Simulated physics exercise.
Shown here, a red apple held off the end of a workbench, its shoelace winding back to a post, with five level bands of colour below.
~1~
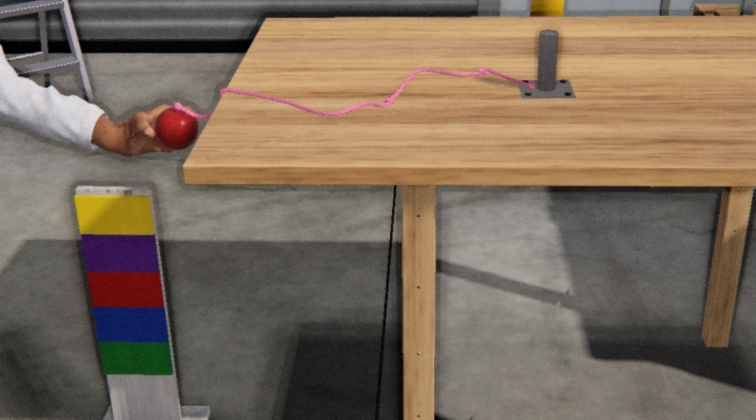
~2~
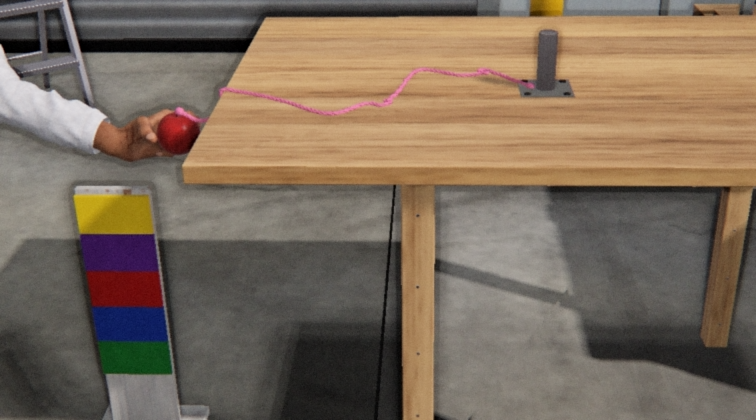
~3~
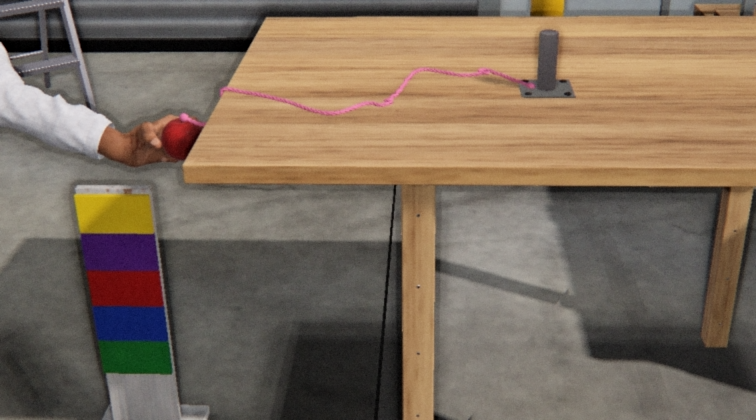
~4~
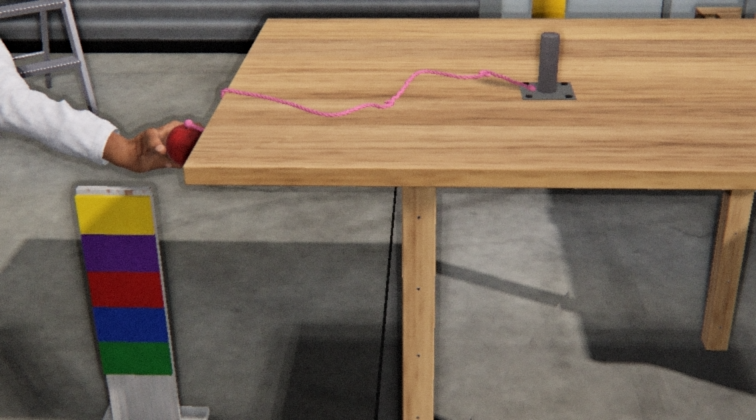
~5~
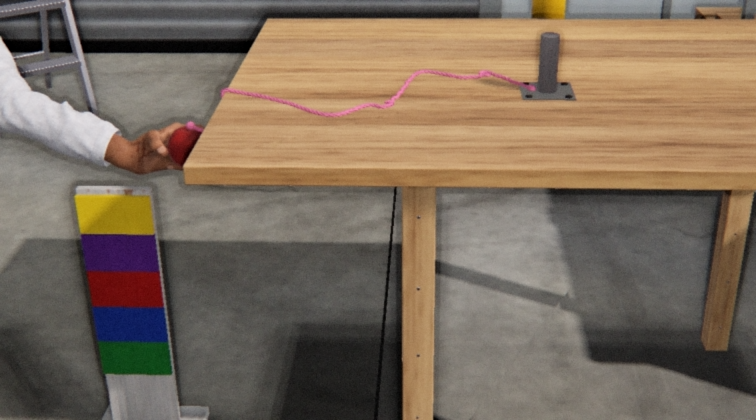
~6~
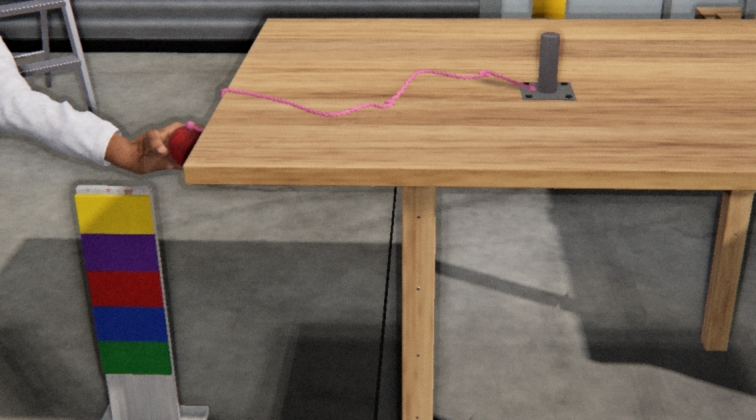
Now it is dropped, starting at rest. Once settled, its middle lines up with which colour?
It lines up with the blue band.
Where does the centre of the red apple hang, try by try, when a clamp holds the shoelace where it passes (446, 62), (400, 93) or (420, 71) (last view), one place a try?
Going through the three tries, you get (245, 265), (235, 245) and (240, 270).
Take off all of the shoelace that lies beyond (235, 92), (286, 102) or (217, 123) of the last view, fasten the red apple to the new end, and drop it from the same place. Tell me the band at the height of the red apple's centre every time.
In turn it lines up with purple, yellow and red.
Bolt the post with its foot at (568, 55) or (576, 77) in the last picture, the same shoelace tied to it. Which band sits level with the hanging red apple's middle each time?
Try one - red; try two - red.
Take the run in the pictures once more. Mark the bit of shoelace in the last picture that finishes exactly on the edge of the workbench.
In the last picture it is at roughly (367, 105).
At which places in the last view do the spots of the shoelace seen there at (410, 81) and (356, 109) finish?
In that view they reach (330, 86) and (229, 106).
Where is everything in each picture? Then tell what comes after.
In the first frame, red apple (176, 128); yellow (114, 216); purple (120, 254); red (125, 291); blue (130, 326); green (136, 359).
In the second frame, red apple (178, 133); shoelace through (500, 75) (437, 72) (396, 95) (337, 113) (256, 95).
In the third frame, red apple (183, 139).
In the fourth frame, red apple (187, 145); shoelace through (502, 77) (439, 73) (397, 97) (338, 115) (257, 96).
In the fifth frame, red apple (189, 147).
In the sixth frame, red apple (189, 146); shoelace through (502, 77) (439, 73) (397, 97) (338, 115) (257, 95).
A little later, apple near (211, 326); level with blue.
Next, apple near (278, 295); level with red.
Later still, apple near (229, 317); level with blue.
When it is over, apple near (249, 319); level with blue. Its middle rests at the blue band.
